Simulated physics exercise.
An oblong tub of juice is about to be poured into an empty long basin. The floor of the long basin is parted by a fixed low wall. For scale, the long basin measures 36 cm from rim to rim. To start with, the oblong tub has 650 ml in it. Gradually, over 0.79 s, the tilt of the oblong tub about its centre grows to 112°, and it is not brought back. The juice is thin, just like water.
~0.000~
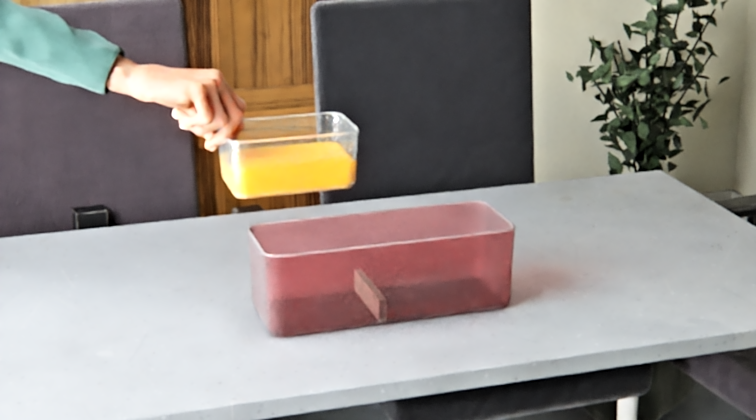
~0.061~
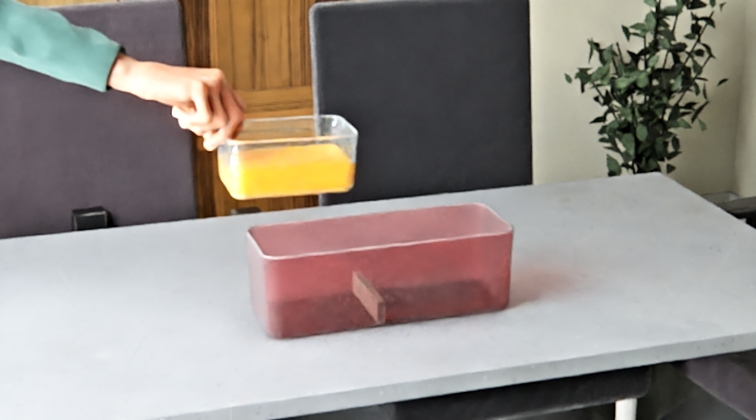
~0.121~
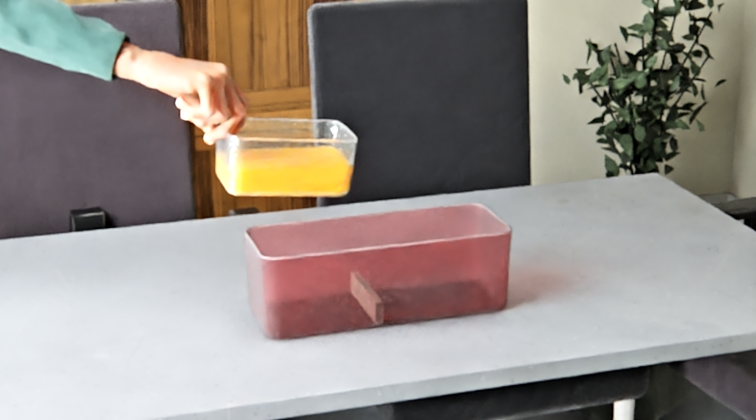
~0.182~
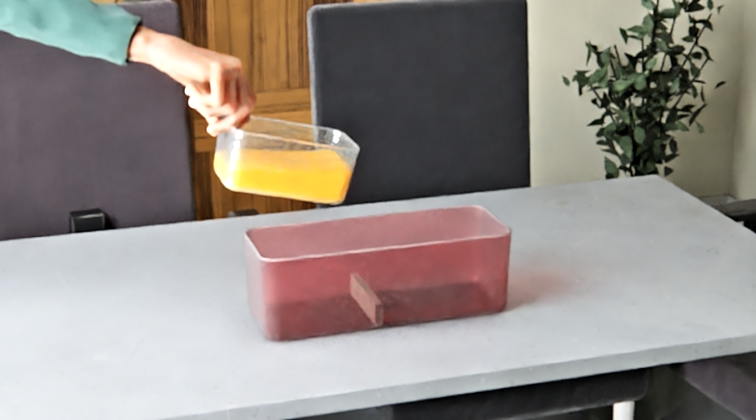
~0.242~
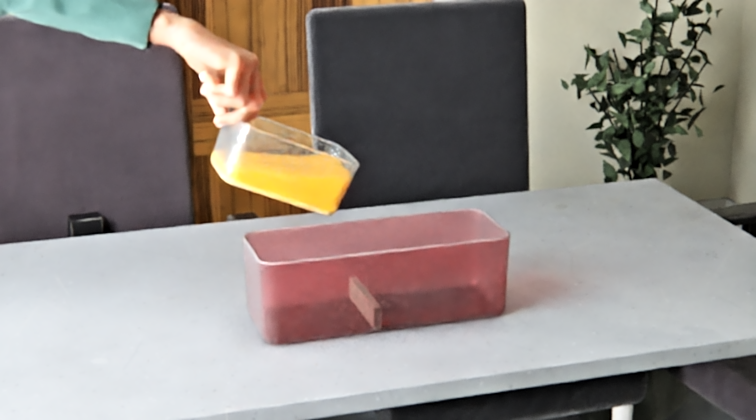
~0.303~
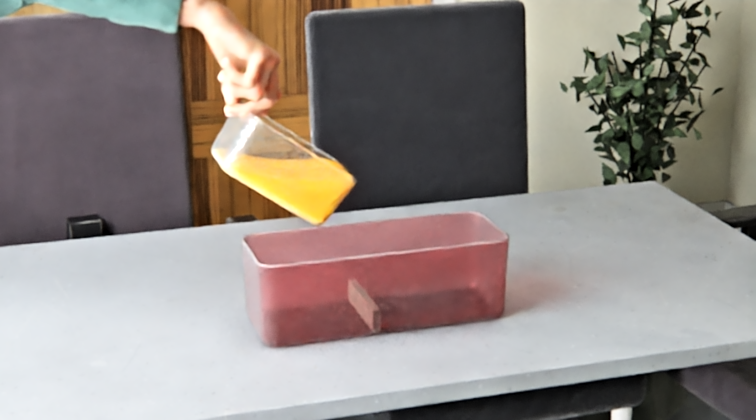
A hand tilts a clear tub of orange juice steadily rightward above a long reddish basin.
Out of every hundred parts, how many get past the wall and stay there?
About 53 out of 100.
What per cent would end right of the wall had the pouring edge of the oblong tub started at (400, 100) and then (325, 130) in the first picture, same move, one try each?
Near 80 in a hundred on the first go and near 25 in a hundred on the second.
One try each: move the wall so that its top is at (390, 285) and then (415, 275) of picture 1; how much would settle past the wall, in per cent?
35 in a hundred, followed by 15 in a hundred.
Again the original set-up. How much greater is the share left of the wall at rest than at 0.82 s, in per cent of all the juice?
Some 6 per cent.
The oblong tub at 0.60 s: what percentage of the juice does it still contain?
Close to 18 percent of the liquid remains at that time.
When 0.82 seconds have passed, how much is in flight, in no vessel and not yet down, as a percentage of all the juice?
Roughly 4 %.
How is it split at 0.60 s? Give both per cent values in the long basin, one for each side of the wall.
Left roughly 18, right roughly 44.
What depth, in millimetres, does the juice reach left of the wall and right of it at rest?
Around 14 mm deep on the left, around 14 mm deep on the right.
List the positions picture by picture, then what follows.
Tilt 0°; pouring edge (350, 123); surface from (226, 160) to (346, 149); the long basin's rim runs from (256, 242) to (500, 216); the wall's top is at (370, 285), in the first frame.
Tilt 2°; pouring edge (349, 127); surface from (225, 161) to (344, 151), in the second frame.
Tilt 6°; pouring edge (349, 132); surface from (223, 159) to (343, 154), in the third frame.
Tilt 14°; pouring edge (351, 142); surface from (222, 159) to (343, 157), in the fourth frame.
Tilt 24°; pouring edge (350, 157); surface from (218, 160) to (343, 163), in the fifth frame.
Tilt 36°; pouring edge (348, 174); surface from (218, 156) to (346, 167), in the sixth frame.
By 0.60 s the tilt is 97° and 17 per cent is still to pour, 18 is left of the wall and 44 right of it.
By 0.82 s the tilt is 112° and 4 per cent is still to pour, 38 is left of the wall and 52 right of it.
By 1.04 s the tilt is 112° and 0 per cent is still to pour, 44 is left of the wall and 53 right of it.
By 1.29 s the tilt is 112° and 0 per cent is still to pour, 44 is left of the wall and 53 right of it.
At rest 44 per cent lies left of the wall, 53 right of it and 3 outside.
